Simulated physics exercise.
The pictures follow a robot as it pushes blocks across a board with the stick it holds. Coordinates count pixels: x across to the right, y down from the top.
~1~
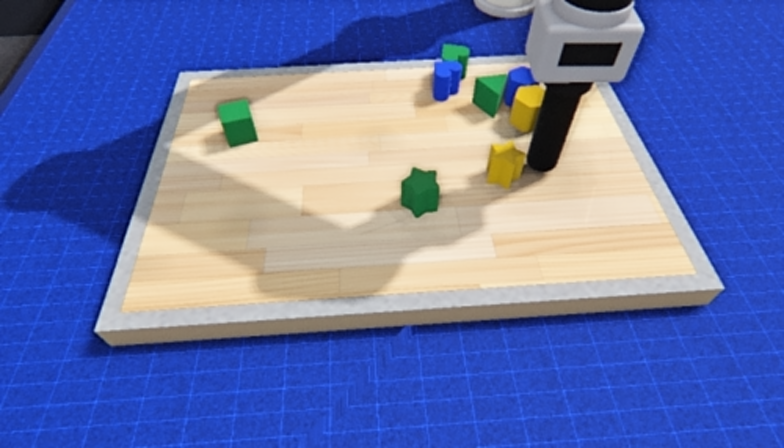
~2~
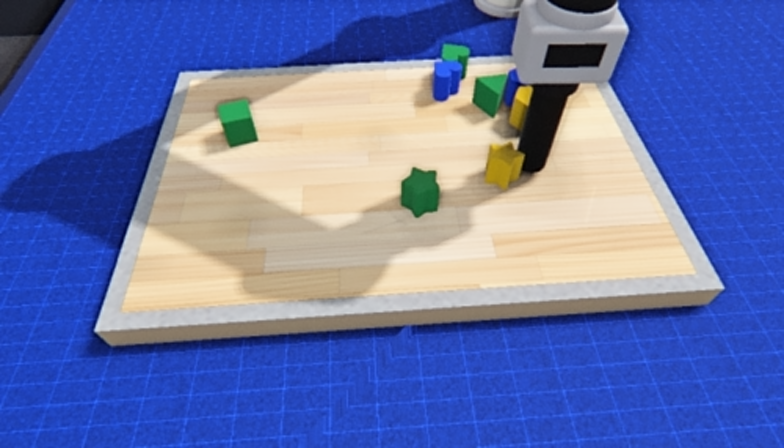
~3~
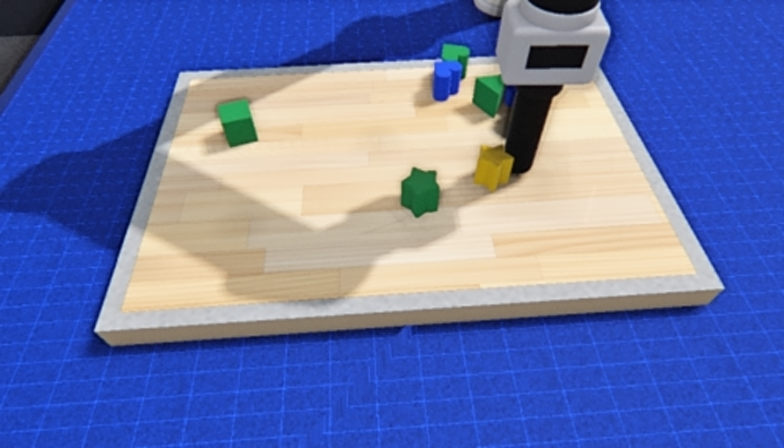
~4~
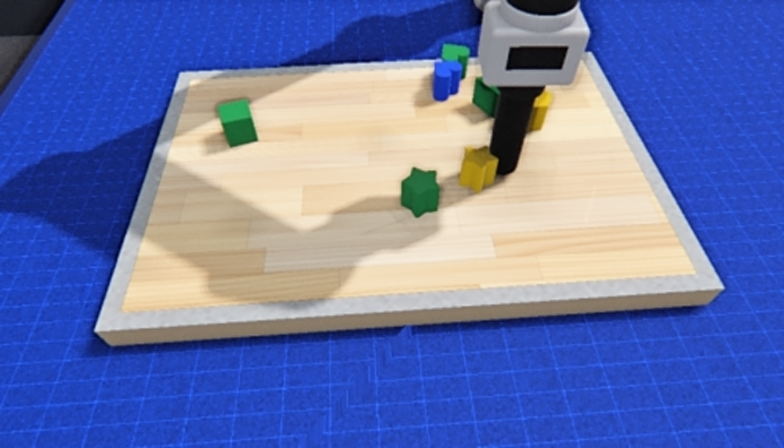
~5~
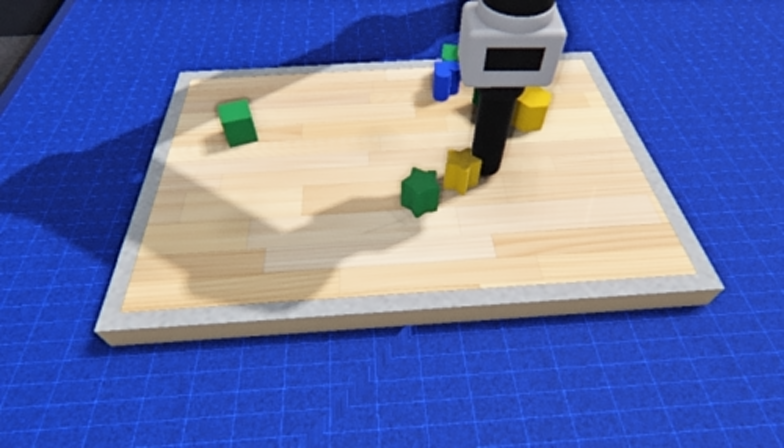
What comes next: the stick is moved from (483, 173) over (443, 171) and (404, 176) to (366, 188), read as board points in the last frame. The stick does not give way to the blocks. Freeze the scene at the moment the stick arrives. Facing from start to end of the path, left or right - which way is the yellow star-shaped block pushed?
Its sideways move is to the left.
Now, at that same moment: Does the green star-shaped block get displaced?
Going by the path, yes.
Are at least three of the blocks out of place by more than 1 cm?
In short: No.
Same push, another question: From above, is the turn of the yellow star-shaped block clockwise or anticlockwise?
That block twists counter-clockwise.
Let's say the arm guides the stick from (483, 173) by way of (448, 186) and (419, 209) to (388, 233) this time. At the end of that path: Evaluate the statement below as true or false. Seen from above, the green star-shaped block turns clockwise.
The claim does not hold.
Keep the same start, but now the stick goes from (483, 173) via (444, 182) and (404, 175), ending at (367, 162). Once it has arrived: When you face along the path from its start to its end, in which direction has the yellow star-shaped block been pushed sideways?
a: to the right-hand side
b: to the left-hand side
b (to the left-hand side)
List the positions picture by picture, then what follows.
The first frame shows lower end of the stick (541, 162), tops of blocks, green star-shaped block (422, 179), yellow star-shaped block (507, 152).
The second frame shows stick (530, 163), yellow star-shaped block (506, 152).
The third frame shows stick (516, 164), yellow star-shaped block (495, 154).
The fourth frame shows stick (501, 165), yellow star-shaped block (479, 155).
The fifth frame shows stick (484, 166), green star-shaped block (422, 179), yellow star-shaped block (463, 158).
On the path given first. One third of the way, stick (444, 164); green star-shaped block (416, 183), turned 15° anticlockwise; yellow star-shaped block (427, 162), turned 20° anticlockwise.
Two thirds of the way, stick (404, 169); green star-shaped block (405, 196), turned 45° anticlockwise; yellow star-shaped block (399, 172), turned 55° anticlockwise.
At the end, stick (366, 181); green star-shaped block (404, 200), turned 65° anticlockwise; yellow star-shaped block (381, 182), turned 95° anticlockwise.
